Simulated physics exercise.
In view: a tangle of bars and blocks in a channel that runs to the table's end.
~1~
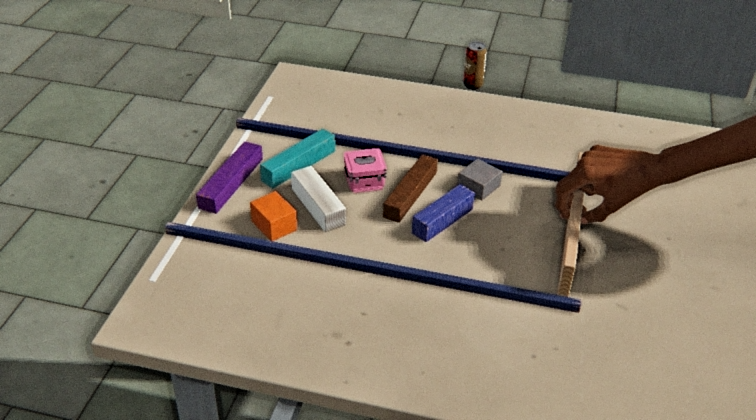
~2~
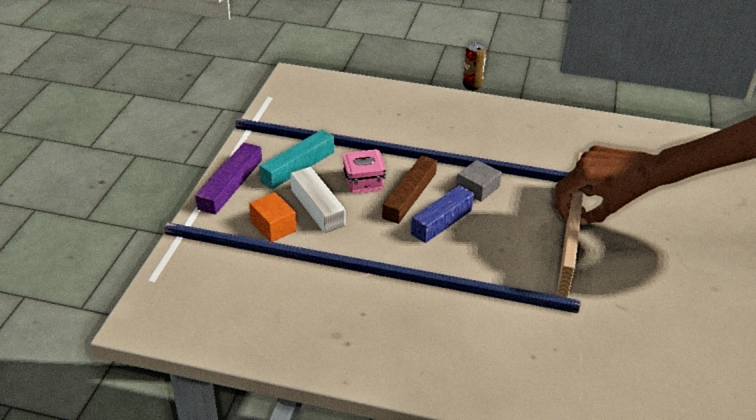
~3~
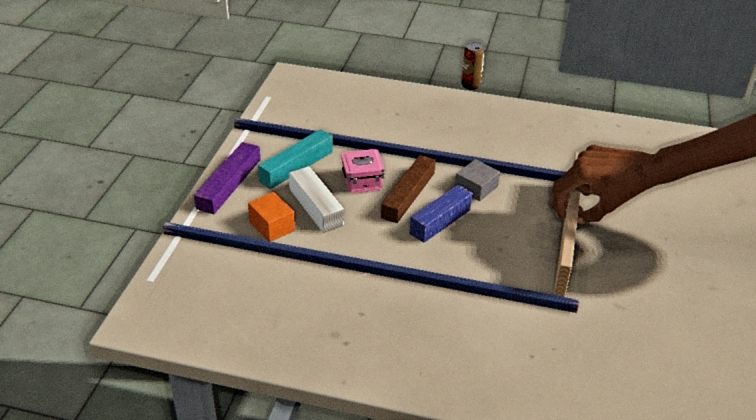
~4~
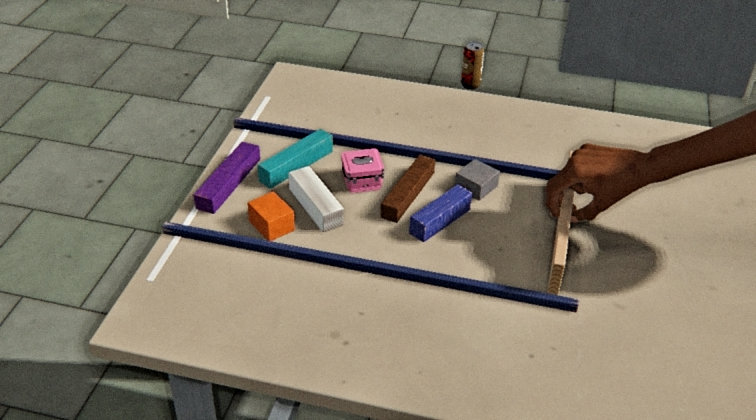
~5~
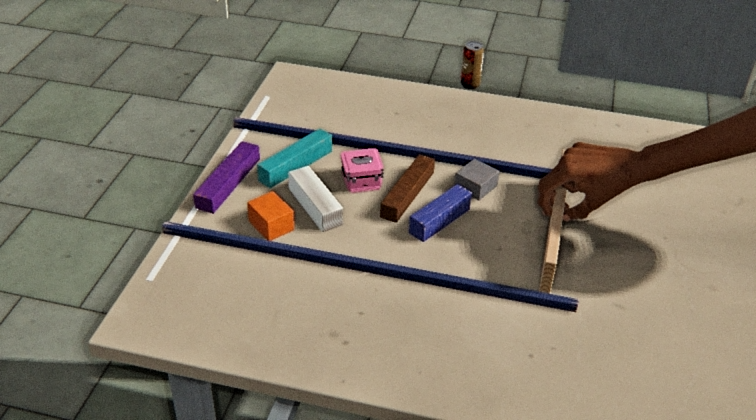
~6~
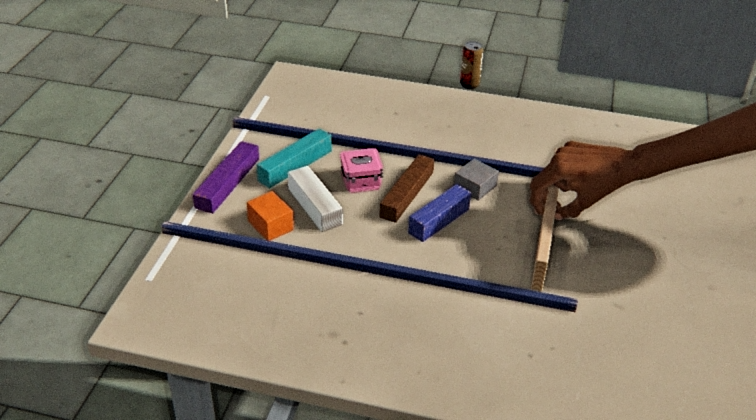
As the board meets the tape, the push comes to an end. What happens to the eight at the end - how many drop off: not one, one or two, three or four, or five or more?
The count of those that drop off: Five or more.
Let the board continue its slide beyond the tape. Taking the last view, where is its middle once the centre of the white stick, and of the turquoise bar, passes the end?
Approx. (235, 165) for the first, approx. (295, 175) for the second.
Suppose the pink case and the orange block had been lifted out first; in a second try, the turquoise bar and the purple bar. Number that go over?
The answer is 4 and then 4.
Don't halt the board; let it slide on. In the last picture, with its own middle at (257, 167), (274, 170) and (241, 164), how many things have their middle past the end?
3, 2, 4.
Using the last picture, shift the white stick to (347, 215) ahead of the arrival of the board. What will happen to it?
So it drops, then.
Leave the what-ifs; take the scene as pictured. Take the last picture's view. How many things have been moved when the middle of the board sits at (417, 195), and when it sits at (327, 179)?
That makes 4 at the first spot and 8 at the second.
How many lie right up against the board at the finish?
2 of them.
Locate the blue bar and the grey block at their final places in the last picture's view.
First (205, 169), then (221, 137).
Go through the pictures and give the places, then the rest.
Purple bar (231, 176); turquoise bar (298, 158); orange block (273, 216); board (574, 222); tape (219, 177), in the first picture.
Turquoise bar (298, 159); brown bar (410, 189), in the second picture.
Orange block (271, 217); board (570, 222), in the third picture.
Purple bar (228, 177); grey block (477, 180), in the fourth picture.
Turquoise bar (296, 157); pink case (362, 170), in the fifth picture.
Purple bar (227, 176); turquoise bar (295, 157); orange block (270, 216); board (549, 218); tape (216, 176), in the sixth picture.
A little later, none off yet; purple bar at rest near (227, 176); turquoise bar at rest near (295, 157); orange block at rest near (270, 216).
Next, none off yet; purple bar shifted a little near (213, 174); turquoise bar shifted about its own width near (243, 148); orange block shifted a little near (251, 218).
When it is over, the number that fall off is five or more; down, brown bar, pink case, white stick, orange block, turquoise bar and purple bar.
